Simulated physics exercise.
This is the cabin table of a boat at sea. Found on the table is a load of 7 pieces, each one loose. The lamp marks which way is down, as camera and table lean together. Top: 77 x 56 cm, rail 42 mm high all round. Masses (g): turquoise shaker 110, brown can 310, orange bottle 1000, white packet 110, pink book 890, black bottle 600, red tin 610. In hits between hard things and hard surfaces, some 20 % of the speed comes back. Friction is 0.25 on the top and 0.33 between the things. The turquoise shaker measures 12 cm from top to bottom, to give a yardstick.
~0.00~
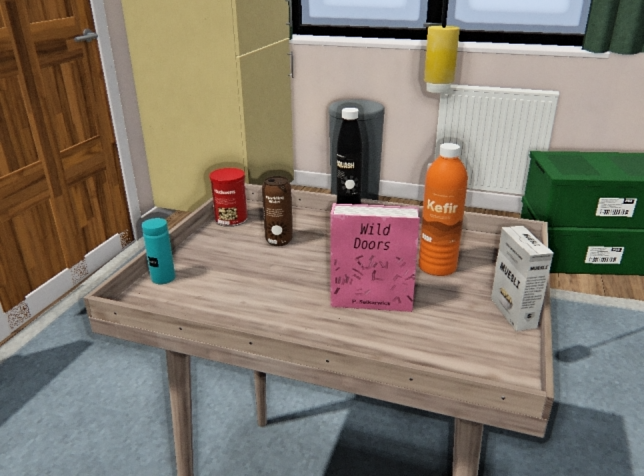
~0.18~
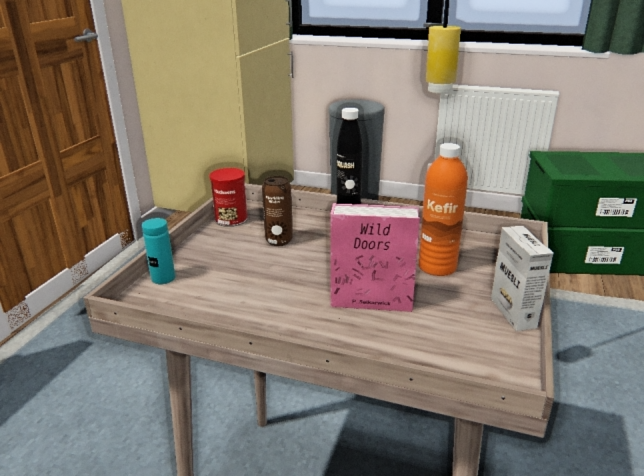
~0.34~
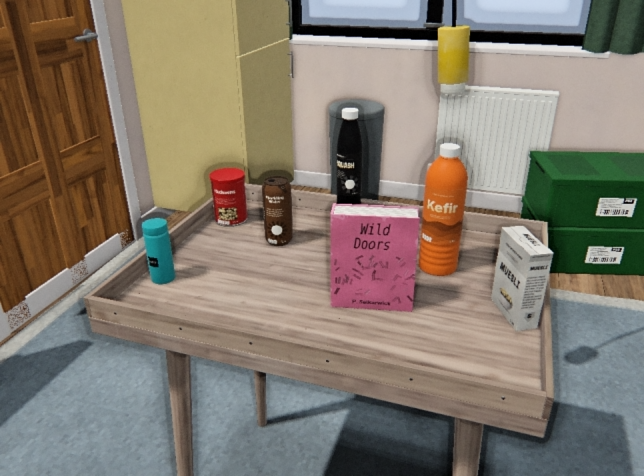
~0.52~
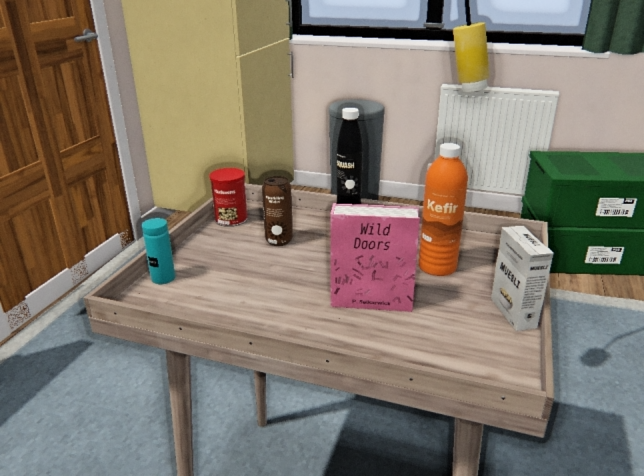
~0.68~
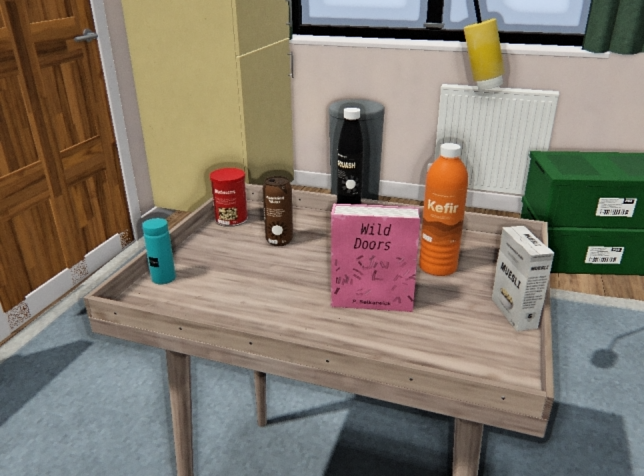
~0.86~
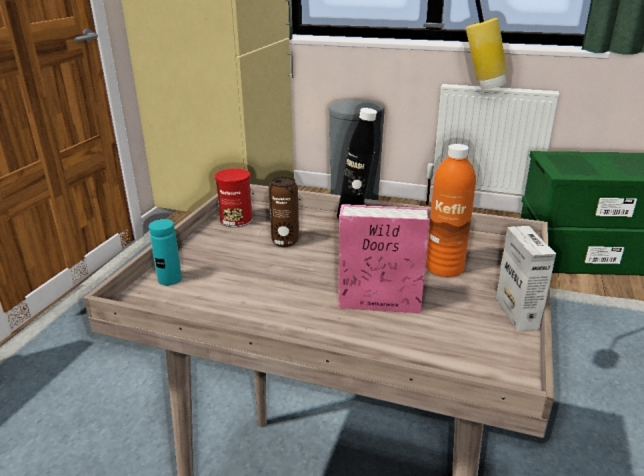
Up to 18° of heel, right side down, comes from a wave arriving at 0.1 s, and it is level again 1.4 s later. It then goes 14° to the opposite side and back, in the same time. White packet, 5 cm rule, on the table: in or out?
Most likely it stays in the neighbourhood.
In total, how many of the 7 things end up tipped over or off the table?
1.
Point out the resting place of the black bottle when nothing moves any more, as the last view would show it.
Near (461, 223).
After 0.96 s, heel 16°, right side down; black bottle 22° off its base; pink book moved 3 cm; brown can moved 3 cm.
After 1.16 s, heel 9°, right side down; black bottle on its side; pink book moved 7 cm; brown can moved 7 cm.
After 1.26 s, heel 5°, right side down; black bottle on its side; pink book moved 8 cm; brown can moved 8 cm.
In the end (3.4 s), toppled on the table, black bottle; not toppled but over 5 cm from the start, turquoise shaker, brown can, orange bottle, pink book and red tin; white packet under 5 cm from the start. At the end, from the last picture's camera, white packet near (524, 277).
